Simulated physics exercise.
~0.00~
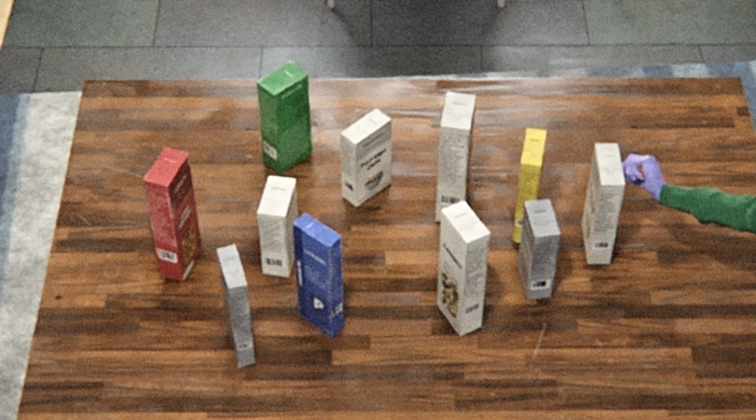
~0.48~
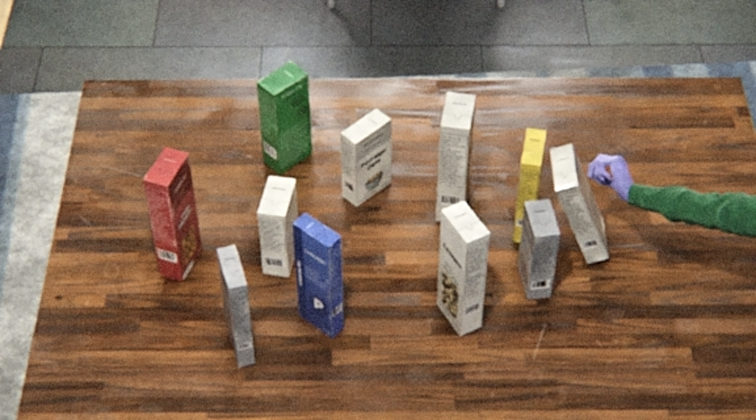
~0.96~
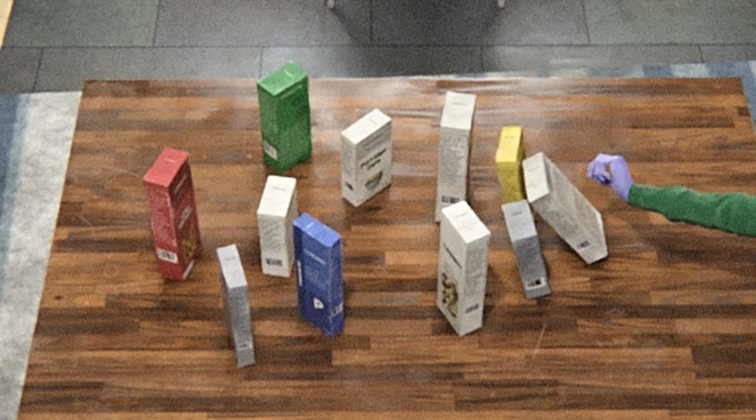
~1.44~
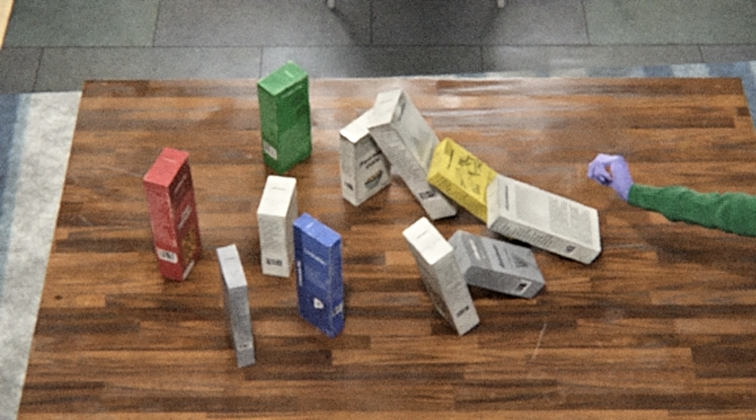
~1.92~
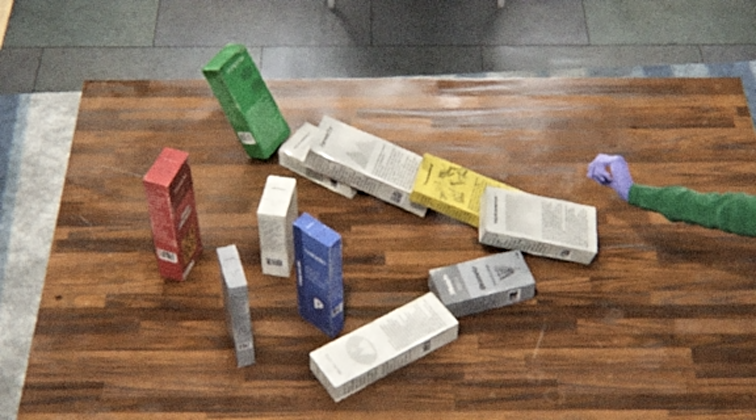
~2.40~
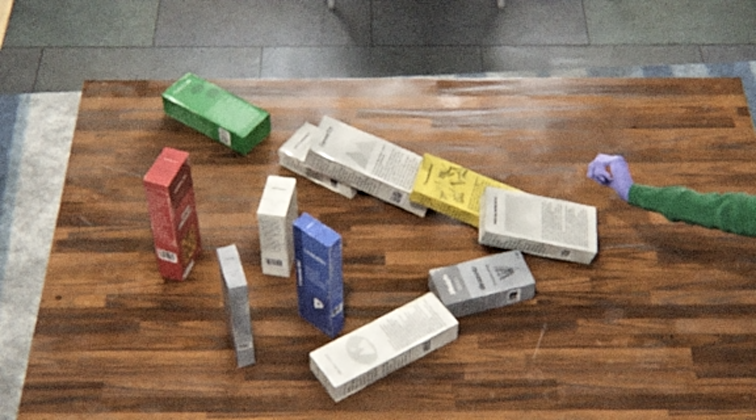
At first, eleven boxes stand upright on a wooden table while a purple-gloved hand in a green sleeve touches the white box at the far right. The hand tips it left and stops, and the box leans into the yellow and gray boxes beside it. Those topple in turn, pushing over the tall white box behind and another white one in front. The tall box knocks down a shorter white box, which sends the green box tilting left. Finally the green box lies flat, while the red, blue, small white and slim gray boxes remain standing.
